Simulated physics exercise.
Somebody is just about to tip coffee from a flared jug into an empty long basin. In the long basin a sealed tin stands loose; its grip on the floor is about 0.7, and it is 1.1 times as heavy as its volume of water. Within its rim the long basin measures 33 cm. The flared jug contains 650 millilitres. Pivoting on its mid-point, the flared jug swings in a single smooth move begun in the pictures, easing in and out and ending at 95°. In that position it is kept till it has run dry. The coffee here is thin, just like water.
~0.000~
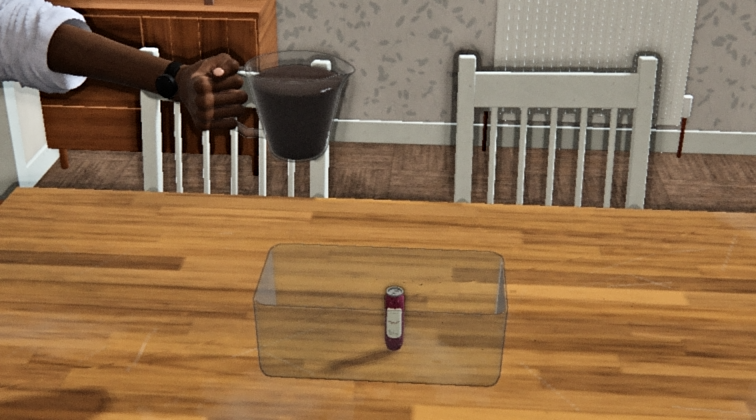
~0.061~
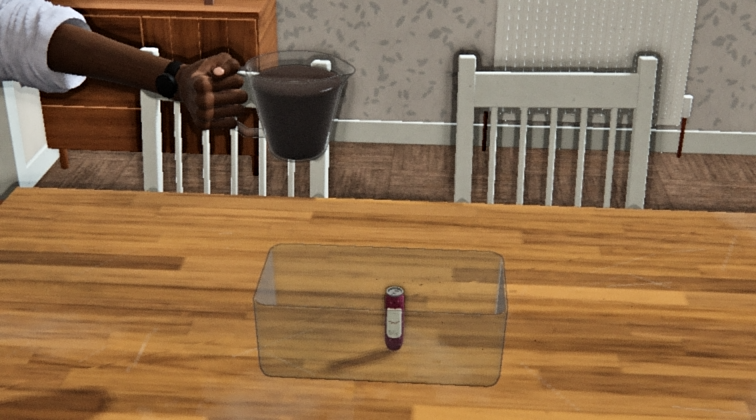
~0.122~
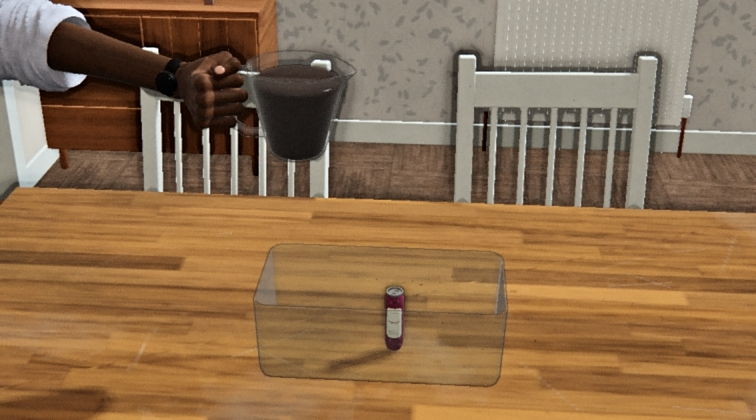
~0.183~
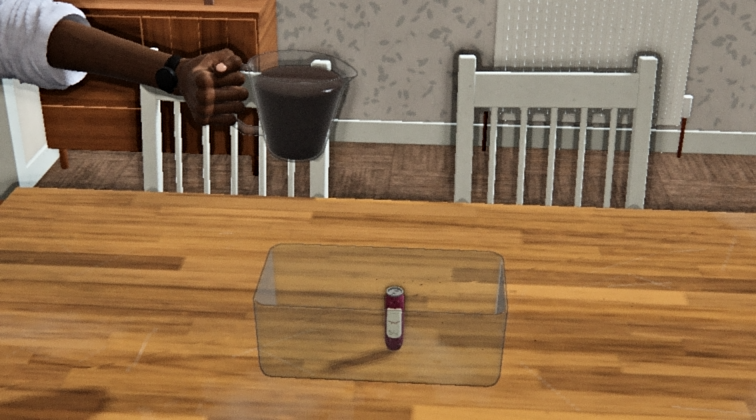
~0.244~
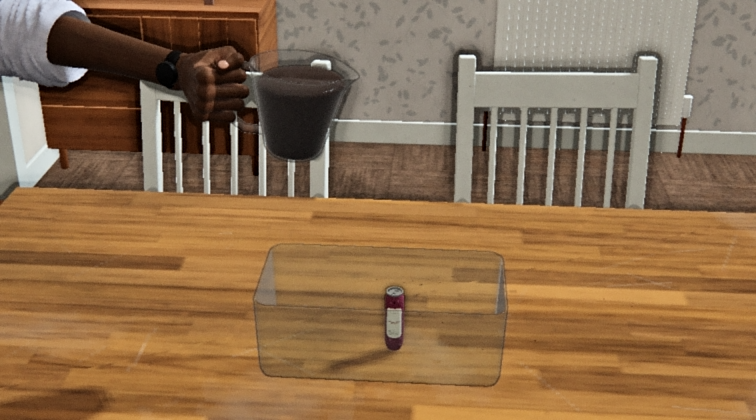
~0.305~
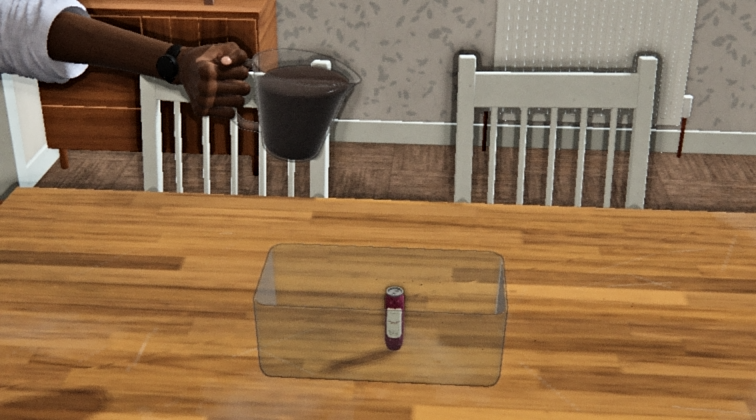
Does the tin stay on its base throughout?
Yes, it stays on its base.
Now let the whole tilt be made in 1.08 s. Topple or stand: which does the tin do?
In that case the tin stays vertical.
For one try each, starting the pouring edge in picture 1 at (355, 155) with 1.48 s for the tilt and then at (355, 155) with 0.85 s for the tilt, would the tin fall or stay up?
In the first try it comes down; in the second it comes down.
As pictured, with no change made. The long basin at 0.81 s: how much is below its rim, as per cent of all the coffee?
4 %, more or less.
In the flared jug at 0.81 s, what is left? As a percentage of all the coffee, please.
I reckon about 76 in a hundred is still held.
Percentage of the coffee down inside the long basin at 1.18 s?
About 48 %.
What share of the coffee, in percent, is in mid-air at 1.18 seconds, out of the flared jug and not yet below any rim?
26 per cent, roughly.
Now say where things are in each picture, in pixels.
Tilt 0°; pouring edge (355, 69); surface from (253, 77) to (343, 79); the long basin's rim runs from (262, 274) to (505, 283); the tin's top is at (395, 294), in the first picture.
Tilt 0°; pouring edge (356, 70); surface from (253, 77) to (342, 80), in the second picture.
Tilt 2°; pouring edge (356, 71); surface from (254, 76) to (343, 81), in the third picture.
Tilt 4°; pouring edge (358, 73); surface from (256, 77) to (344, 81), in the fourth picture.
Tilt 6°; pouring edge (360, 76); surface from (257, 77) to (347, 81), in the fifth picture.
Tilt 10°; pouring edge (362, 79); surface from (259, 77) to (351, 81), in the sixth picture.
By 0.81 s the tilt is 54° and 77 per cent is still to pour; the tin stands where it began.
By 1.18 s the tilt is 85° and 25 per cent is still to pour; the tin stands where it began.
By 1.56 s the tilt is 95° and 1 per cent is still to pour; the tin stands where it began.
By 1.98 s the tilt is 95° and 0 per cent is still to pour; the tin stands where it began.
At rest the tin stands where it began.
